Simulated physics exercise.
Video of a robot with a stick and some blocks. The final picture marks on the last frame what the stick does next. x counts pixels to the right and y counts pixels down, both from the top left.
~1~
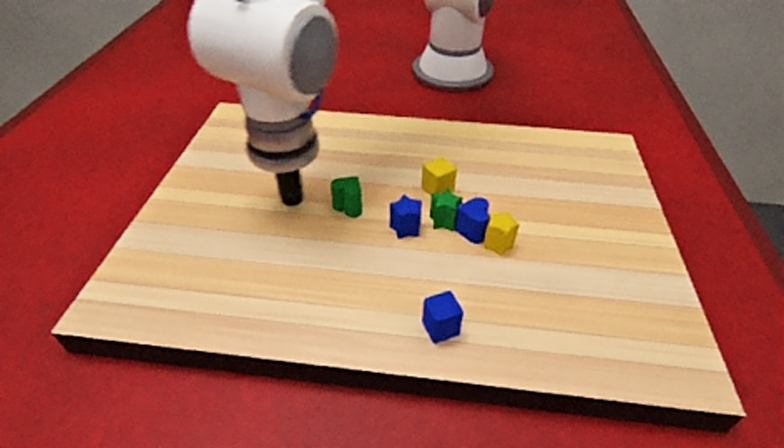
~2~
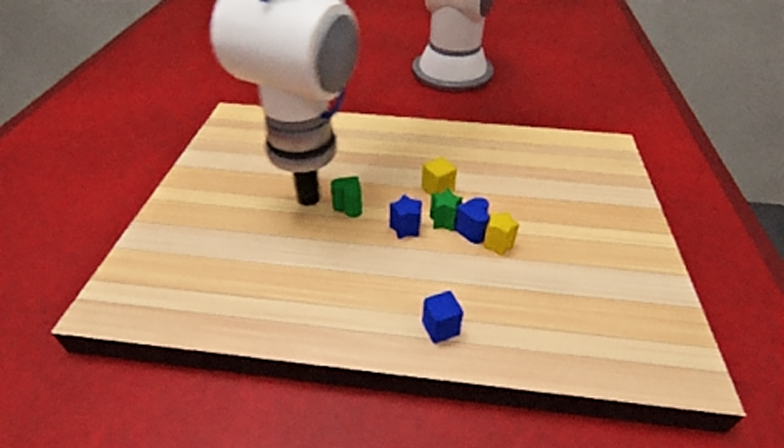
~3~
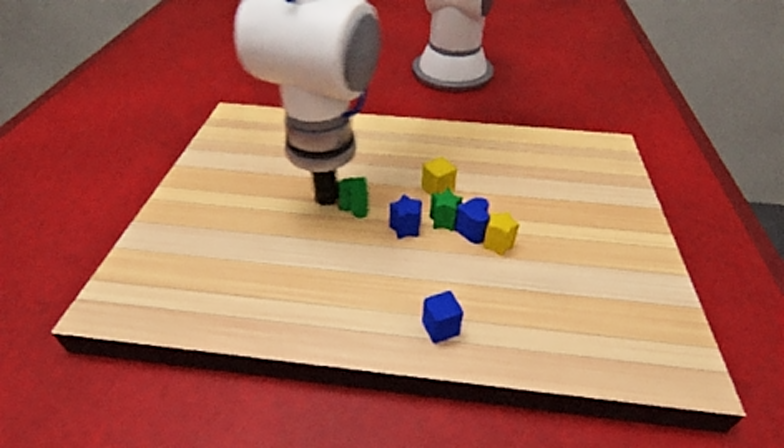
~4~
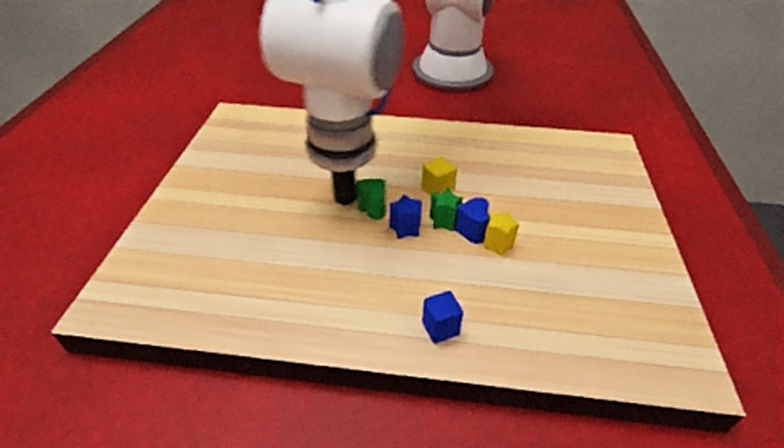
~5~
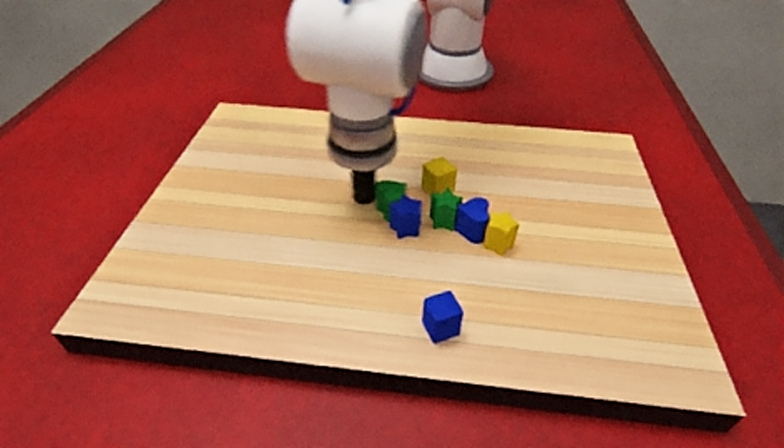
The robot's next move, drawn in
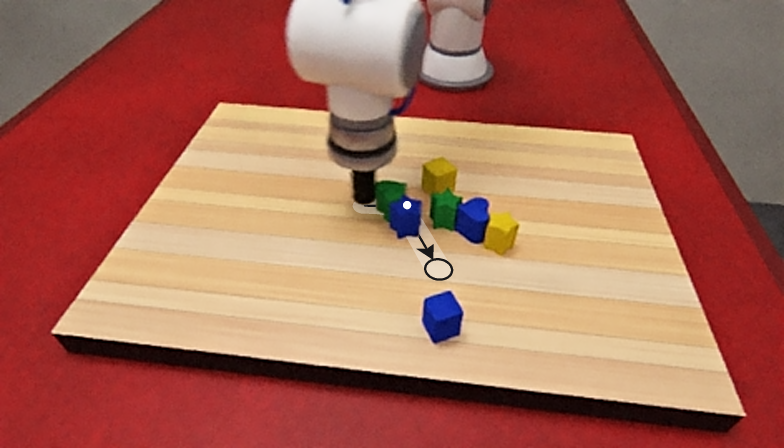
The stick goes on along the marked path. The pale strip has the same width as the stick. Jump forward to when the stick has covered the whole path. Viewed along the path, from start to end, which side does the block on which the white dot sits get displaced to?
Right.
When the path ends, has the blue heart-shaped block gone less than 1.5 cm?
Yes.
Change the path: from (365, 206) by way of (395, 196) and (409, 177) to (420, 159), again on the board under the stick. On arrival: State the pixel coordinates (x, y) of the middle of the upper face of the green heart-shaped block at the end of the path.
The answer is (413, 187).
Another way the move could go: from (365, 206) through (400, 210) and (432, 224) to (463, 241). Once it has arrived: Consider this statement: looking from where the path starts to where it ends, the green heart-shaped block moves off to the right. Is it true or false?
Answer: False.
Drawn move, from (365, 206) via (402, 213) and (421, 239), ending at (439, 269); the dot is on the blue star-shaped block.
What follows on the original path. One third of the way, stick at (403, 206); green heart-shaped block at (426, 189), turned 25° clockwise; blue star-shaped block at (416, 209), turned 60° clockwise; green star-shaped block at (452, 200), turned 15° clockwise.
Two thirds of the way, stick at (422, 232); green heart-shaped block at (431, 190); blue star-shaped block at (436, 237), turned 65° clockwise; green star-shaped block at (455, 198), turned 25° clockwise; blue heart-shaped block at (480, 210).
At the end, stick at (440, 261); green heart-shaped block at (431, 190); blue star-shaped block at (454, 270), turned 70° clockwise; green star-shaped block at (455, 198), turned 25° clockwise; blue heart-shaped block at (480, 210).
